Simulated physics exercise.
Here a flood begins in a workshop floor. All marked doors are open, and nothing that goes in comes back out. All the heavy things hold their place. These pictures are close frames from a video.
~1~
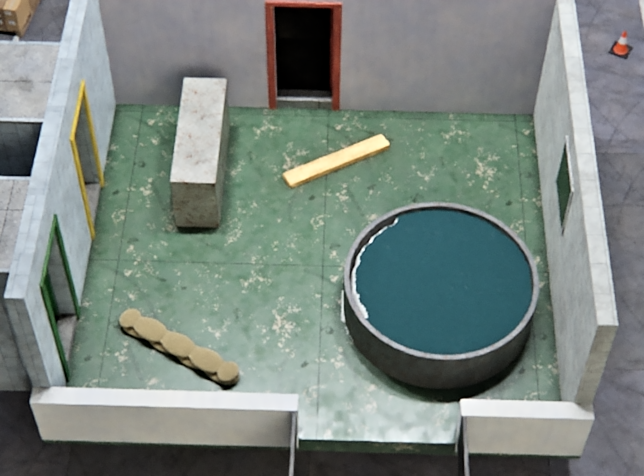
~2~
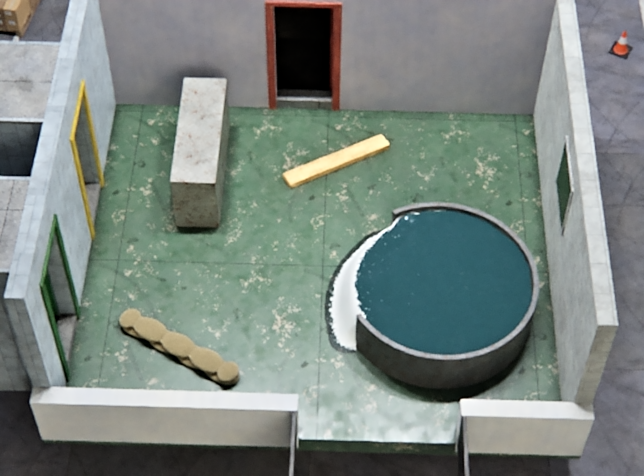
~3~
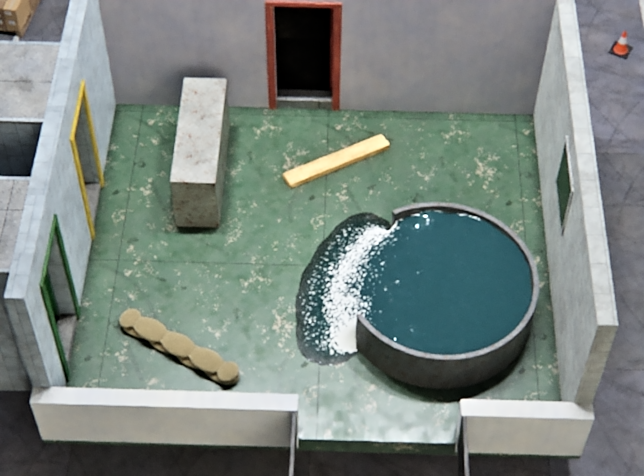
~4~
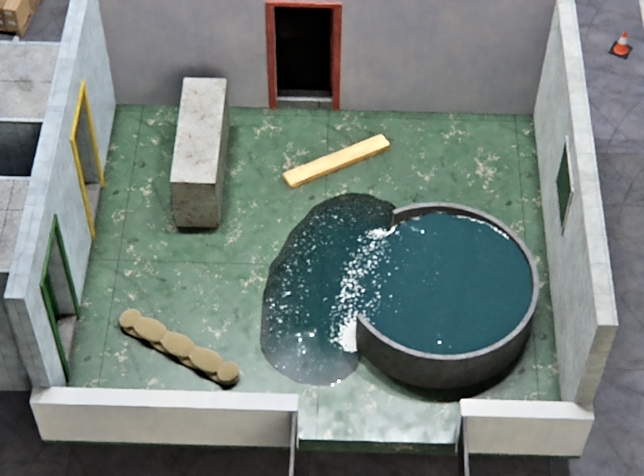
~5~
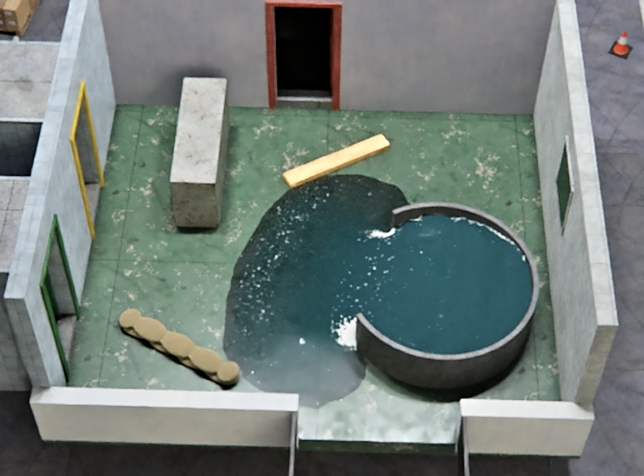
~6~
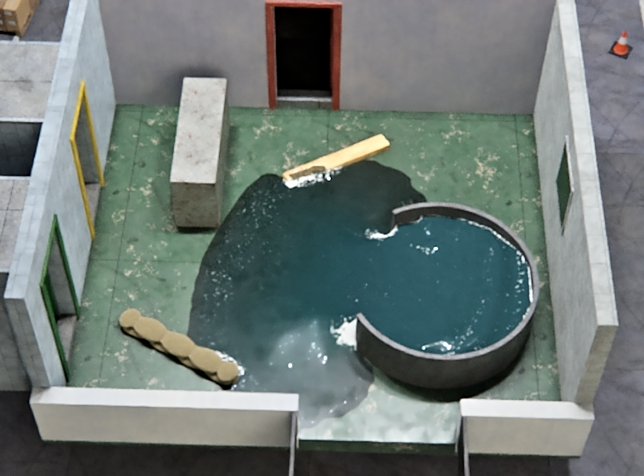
In a walled workshop with a green floor, a round tank opened on its left side and dark water poured out, spreading across the floor until it reached a yellow plank and some stacked sandbags.
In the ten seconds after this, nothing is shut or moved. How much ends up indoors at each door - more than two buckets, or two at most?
Result: The yellow door passes two buckets. The green door does not pass two buckets. The red door does not pass two buckets.
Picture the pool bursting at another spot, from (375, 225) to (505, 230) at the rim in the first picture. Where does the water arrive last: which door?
The green one, I reckon.
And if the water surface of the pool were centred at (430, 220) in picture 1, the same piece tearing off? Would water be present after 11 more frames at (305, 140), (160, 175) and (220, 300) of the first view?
I'd call them watered, still dry and watered, in the order asked.
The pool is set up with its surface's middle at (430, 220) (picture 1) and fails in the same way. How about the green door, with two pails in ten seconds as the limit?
One at a time, the green door misses the threshold.
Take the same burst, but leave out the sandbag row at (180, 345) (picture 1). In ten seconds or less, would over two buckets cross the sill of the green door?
In that case the green door gets too much.
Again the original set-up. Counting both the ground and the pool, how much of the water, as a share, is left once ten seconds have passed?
I'd say roughly 92 percent.
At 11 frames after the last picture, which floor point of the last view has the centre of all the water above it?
Somewhere near (314, 273).
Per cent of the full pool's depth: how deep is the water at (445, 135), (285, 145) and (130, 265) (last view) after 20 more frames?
In turn 8, 14 and 40 in a hundred.
A moment on, water covers 45 % of the floor; the yellow door wet at the sill, nothing in, the green door not reached, the red door not reached.
Next, water covers 55 % of the floor; the yellow door over two buckets in, the green door wet at the sill, nothing in, the red door wet at the sill, nothing in.
Then, water covers 70 % of the floor; the yellow door far over two buckets in, the green door wet at the sill, nothing in, the red door under two buckets in.
Later, water covers 90 % of the floor; the yellow door far over two buckets in, the green door wet at the sill, nothing in, the red door under two buckets in.
In the end, water covers 95 % of the floor; the yellow door far over two buckets in, the green door under two buckets in, the red door under two buckets in.
